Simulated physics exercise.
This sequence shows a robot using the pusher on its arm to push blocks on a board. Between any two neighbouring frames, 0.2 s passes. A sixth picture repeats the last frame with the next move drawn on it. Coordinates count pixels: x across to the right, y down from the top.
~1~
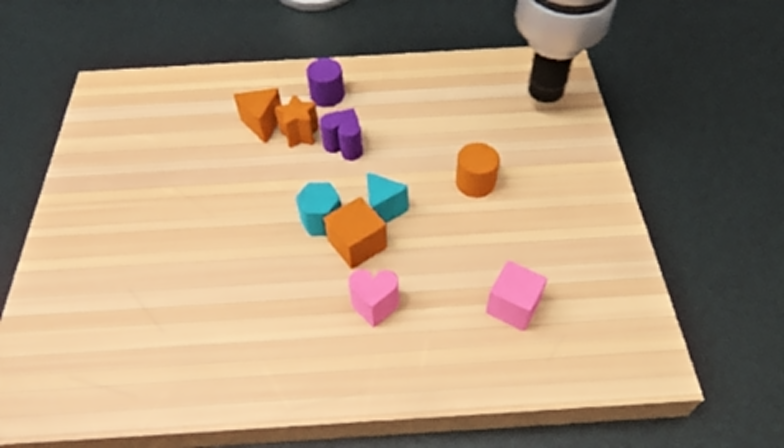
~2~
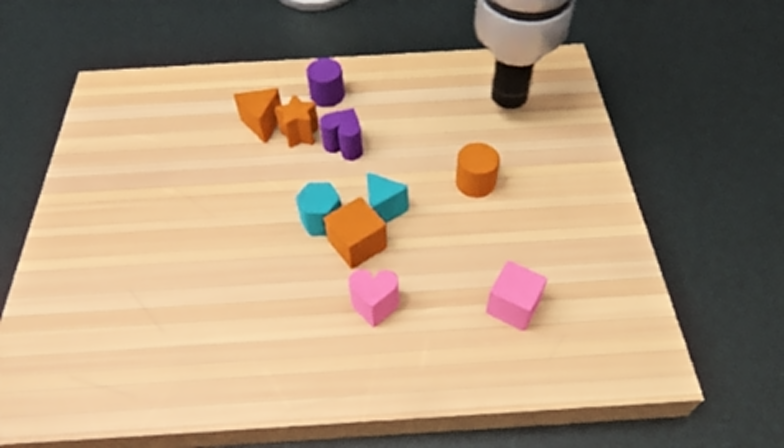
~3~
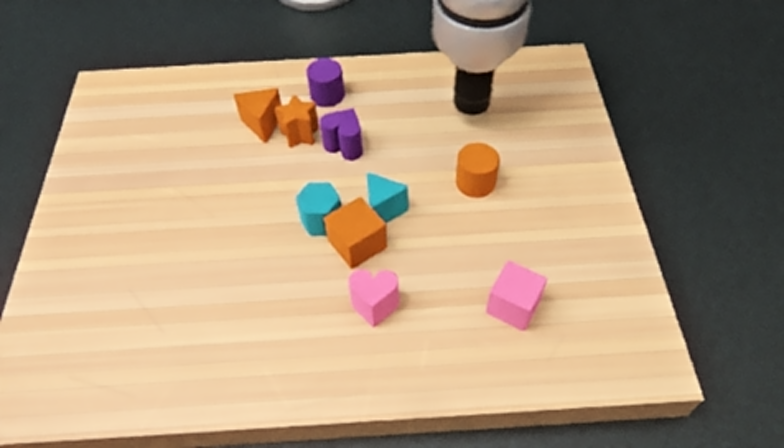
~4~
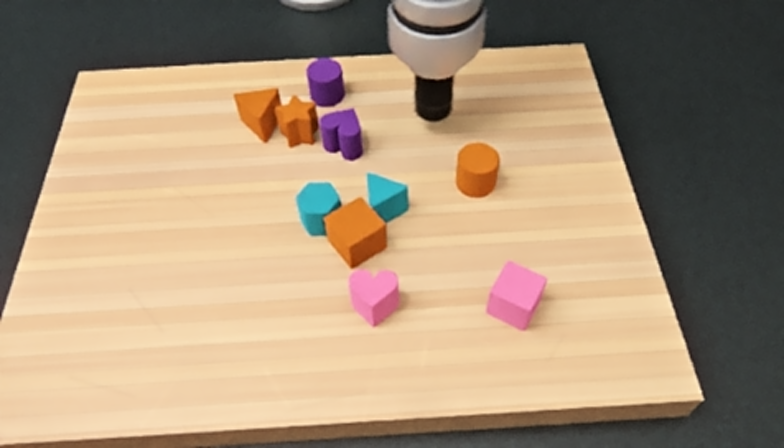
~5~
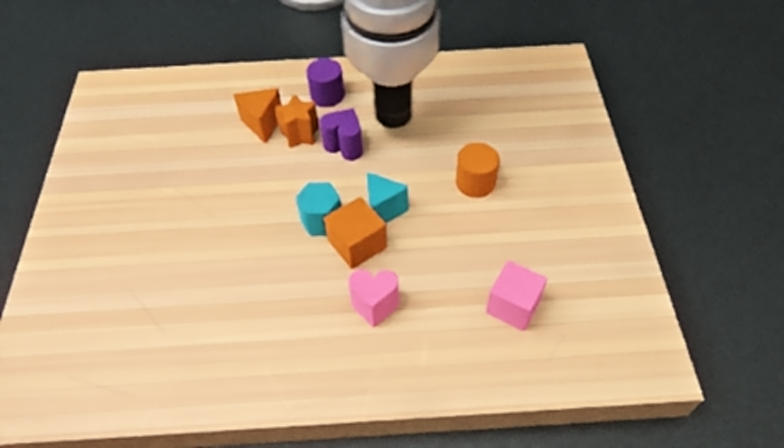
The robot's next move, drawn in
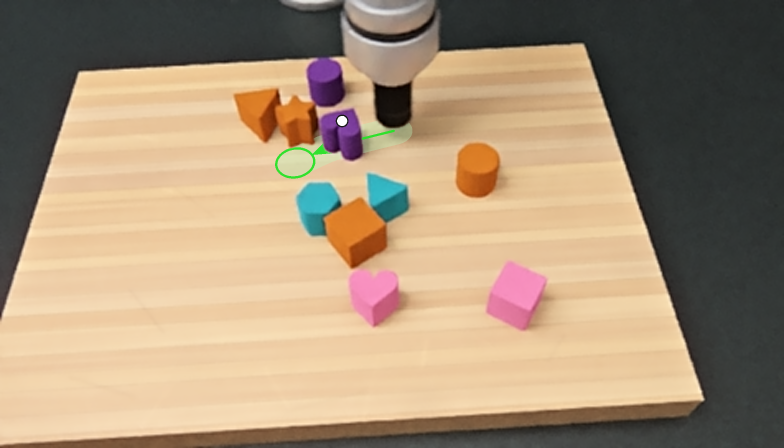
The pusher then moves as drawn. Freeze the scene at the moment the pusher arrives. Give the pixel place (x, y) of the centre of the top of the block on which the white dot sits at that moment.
Close to (258, 155).
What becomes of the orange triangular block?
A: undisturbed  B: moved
(A)
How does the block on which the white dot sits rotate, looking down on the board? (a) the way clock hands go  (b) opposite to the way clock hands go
Answer: B.
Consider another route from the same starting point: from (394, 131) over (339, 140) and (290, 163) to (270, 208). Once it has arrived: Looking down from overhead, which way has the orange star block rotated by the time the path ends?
Looking down on the board, it turns clockwise.
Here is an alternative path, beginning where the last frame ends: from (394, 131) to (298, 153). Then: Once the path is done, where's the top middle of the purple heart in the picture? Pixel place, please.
I'd place it at (264, 148), taking the centre of its top.
Drawn move, from (394, 131) via (361, 139) and (327, 148), ending at (295, 163); the dot is on the purple heart.
On the path given first. One third of the way, pusher at (359, 124); purple heart at (326, 127).
Two thirds of the way, pusher at (324, 134); orange star block at (292, 108); purple heart at (291, 139), turned 15° anticlockwise.
At the end, pusher at (292, 148); orange triangular block still; orange star block at (283, 114), turned 65° clockwise; purple heart at (258, 155), turned 25° anticlockwise.
